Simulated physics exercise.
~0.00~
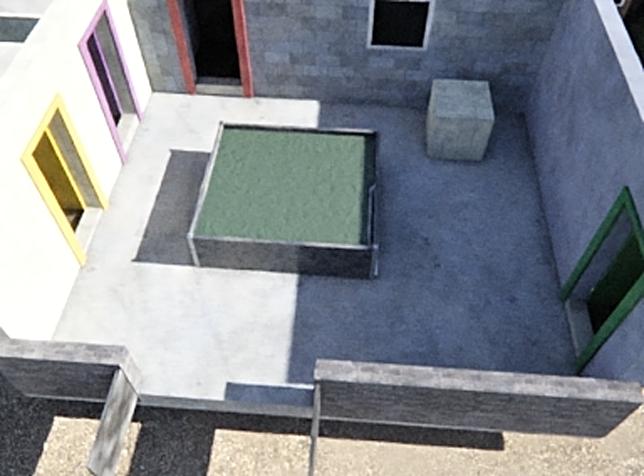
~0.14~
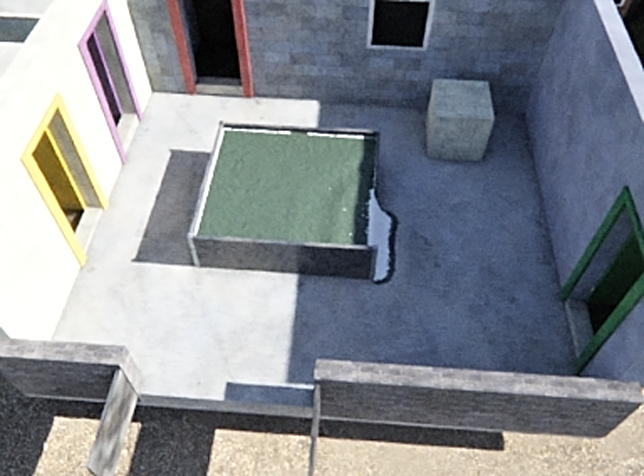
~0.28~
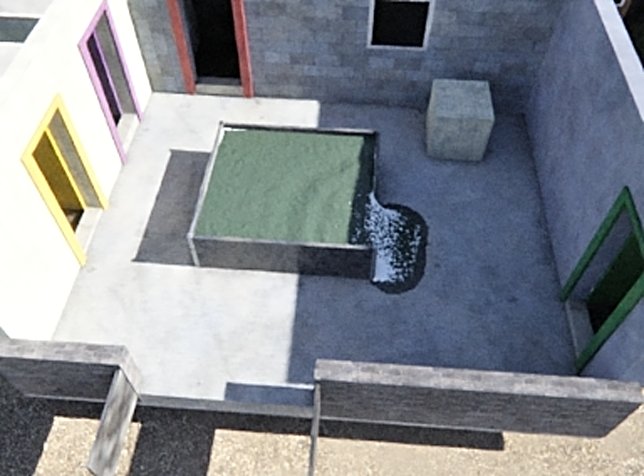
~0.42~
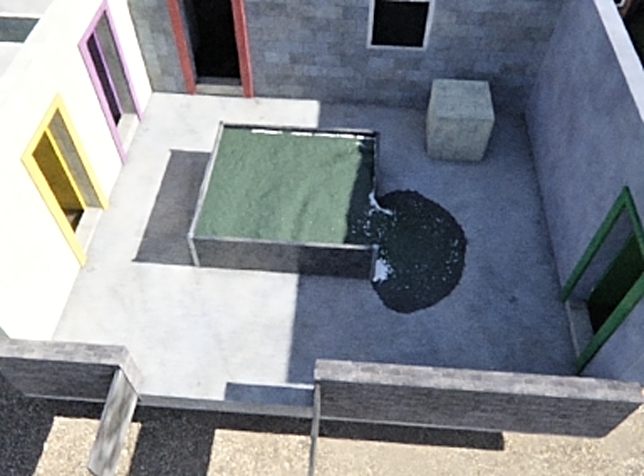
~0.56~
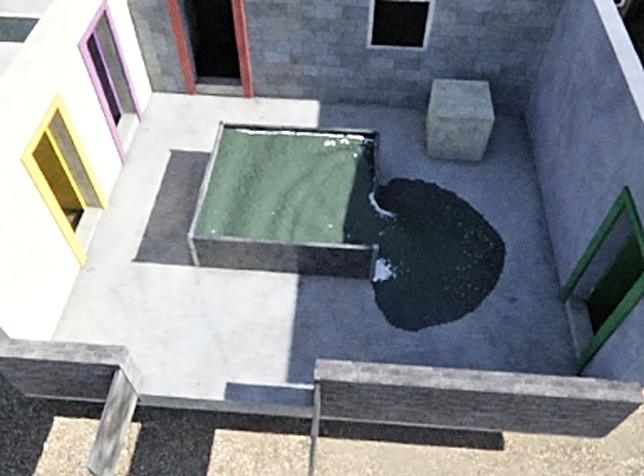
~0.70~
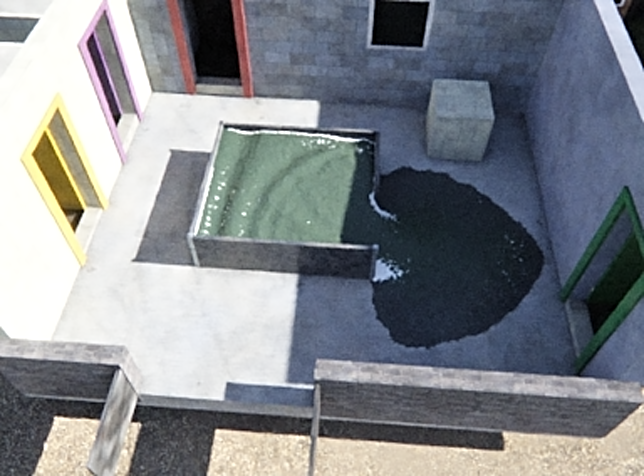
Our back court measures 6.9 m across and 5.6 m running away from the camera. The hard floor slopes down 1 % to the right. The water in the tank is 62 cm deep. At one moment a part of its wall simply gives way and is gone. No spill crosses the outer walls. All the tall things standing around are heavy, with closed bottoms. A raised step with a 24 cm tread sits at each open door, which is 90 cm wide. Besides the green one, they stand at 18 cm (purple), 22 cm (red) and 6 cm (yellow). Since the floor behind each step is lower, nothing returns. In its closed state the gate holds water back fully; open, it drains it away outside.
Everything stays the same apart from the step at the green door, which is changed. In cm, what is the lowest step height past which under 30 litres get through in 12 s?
Close to 24 cm is just enough.
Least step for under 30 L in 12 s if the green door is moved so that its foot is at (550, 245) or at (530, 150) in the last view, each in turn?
Roughly 27 and 18 cm.
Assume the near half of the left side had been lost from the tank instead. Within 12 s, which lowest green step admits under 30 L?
Some 7.0 centimetres.
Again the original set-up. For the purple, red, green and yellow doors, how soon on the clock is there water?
Purple at 6.5 seconds, red at 5.0 seconds, green at 1.0 seconds, yellow at 6.5 seconds.
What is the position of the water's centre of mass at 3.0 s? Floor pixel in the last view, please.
The water is centred around (384, 230) in the last picture's pixels.
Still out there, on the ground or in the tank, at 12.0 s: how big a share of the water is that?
Roughly 88 per cent of the water.
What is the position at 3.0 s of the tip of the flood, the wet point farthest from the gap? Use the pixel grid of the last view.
Front tip: Approx. (522, 113) px.
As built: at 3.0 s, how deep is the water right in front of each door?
Depths in cm: Purple 0, red 0, green 29, yellow 0.
After 1.4 s water covers 25 % of the floor, deepest (39 cm) near (381, 254); 24 cm at the green door, 3 litres in over its 12 cm step.
After 3.0 s water covers 35 % of the floor, deepest (33 cm) near (581, 395); 29 cm at the green door, 123 litres in over its 12 cm step.
After 12.0 s water covers 100 % of the floor; 14 cm at the green door, 302 litres in over its 12 cm step.
At the green door as built, the water arrived by 1.1 s and peaked near 30 cm at 2.8 s.
Run again over the same 12 s with other heights there, 58 litres in over 21.5 cm, 8 litres over 29 cm. The limit of 30 litres is kept from about 24 cm up.
